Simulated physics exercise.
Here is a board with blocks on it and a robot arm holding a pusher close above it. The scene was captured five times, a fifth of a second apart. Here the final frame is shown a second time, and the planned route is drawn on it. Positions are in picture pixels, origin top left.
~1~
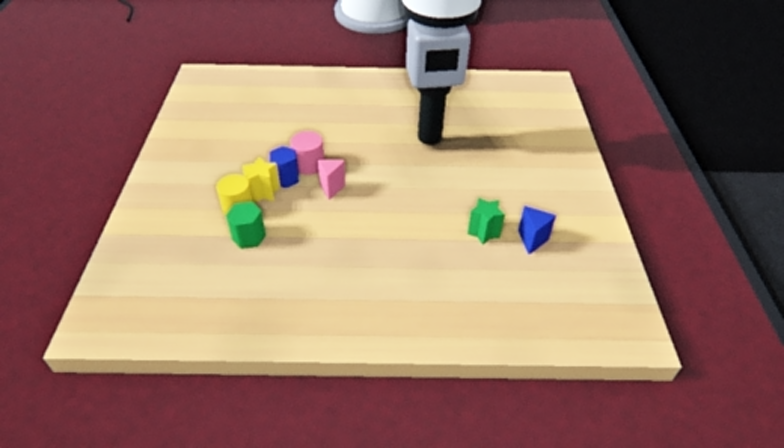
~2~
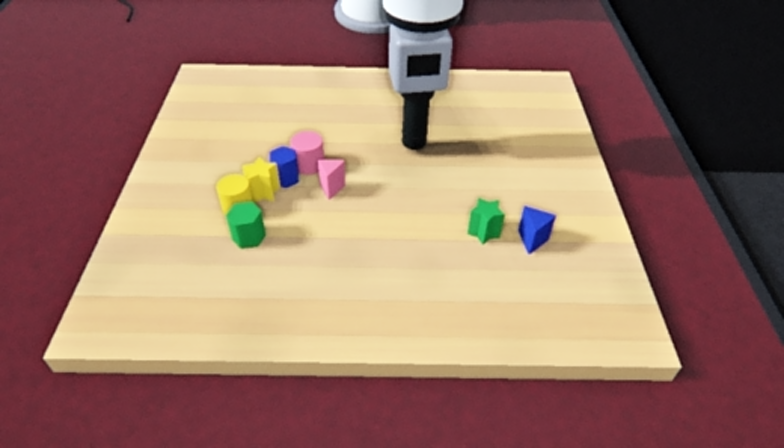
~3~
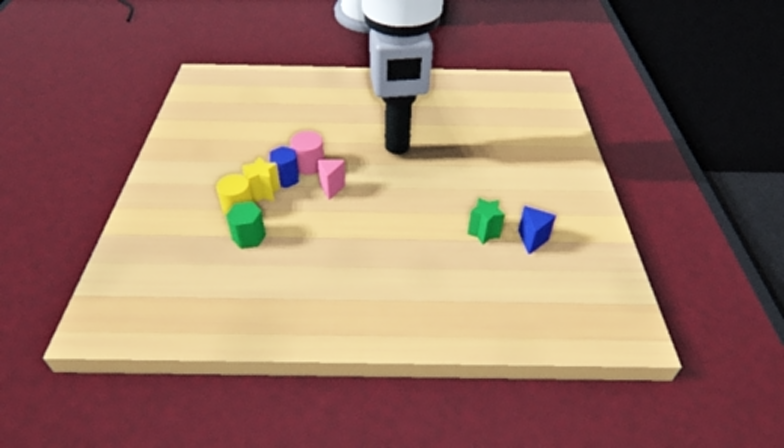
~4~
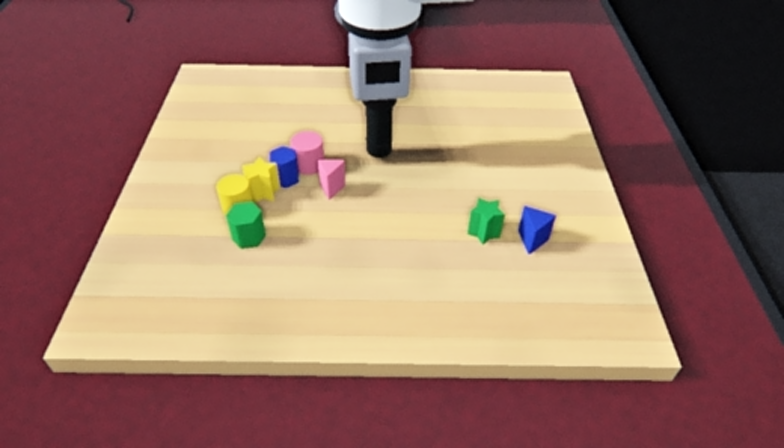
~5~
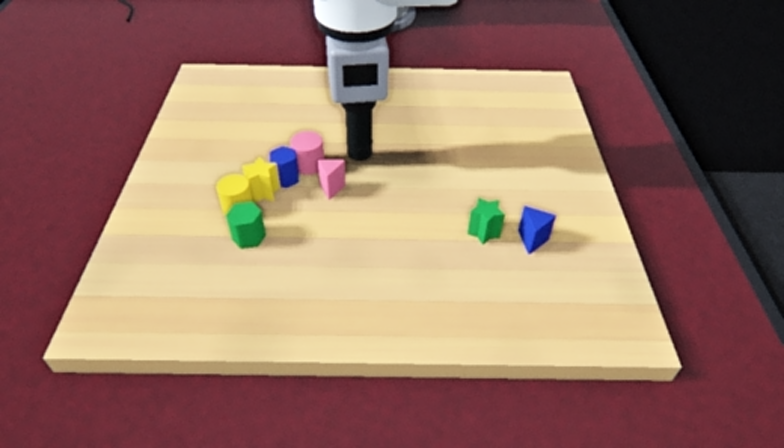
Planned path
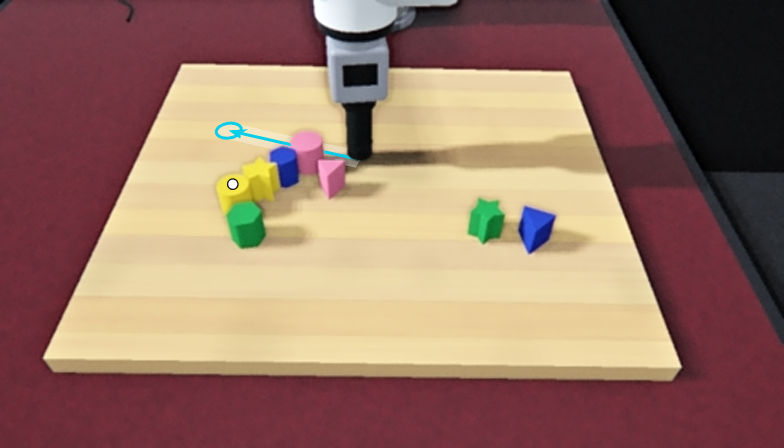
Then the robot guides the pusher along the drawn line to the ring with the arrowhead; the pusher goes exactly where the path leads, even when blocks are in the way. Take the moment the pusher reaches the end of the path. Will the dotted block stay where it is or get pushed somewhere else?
Not moved.
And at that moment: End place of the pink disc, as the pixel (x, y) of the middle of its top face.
My prediction: (288, 140).
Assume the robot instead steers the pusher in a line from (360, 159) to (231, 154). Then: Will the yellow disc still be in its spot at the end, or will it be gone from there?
The yellow disc is moved.
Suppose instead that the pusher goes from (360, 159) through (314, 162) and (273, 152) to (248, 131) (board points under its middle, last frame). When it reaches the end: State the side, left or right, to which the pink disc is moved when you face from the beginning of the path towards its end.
Measured against the direction from start to end, the pink disc shifts toward the left-hand side.
The line goes from (360, 159) to (229, 131); the dot is on the yellow disc.
The first path, step by step. One third of the way, pusher (314, 144); yellow star (259, 170), turned 15° clockwise; blue hexagon (281, 158); pink disc (295, 141).
Two thirds of the way, pusher (270, 134); yellow star (259, 170), turned 15° clockwise; blue hexagon (281, 159); pink disc (288, 140).
At the end, pusher (228, 125); yellow disc unmoved; yellow star (259, 170), turned 15° clockwise; blue hexagon (281, 159); pink disc (288, 140).
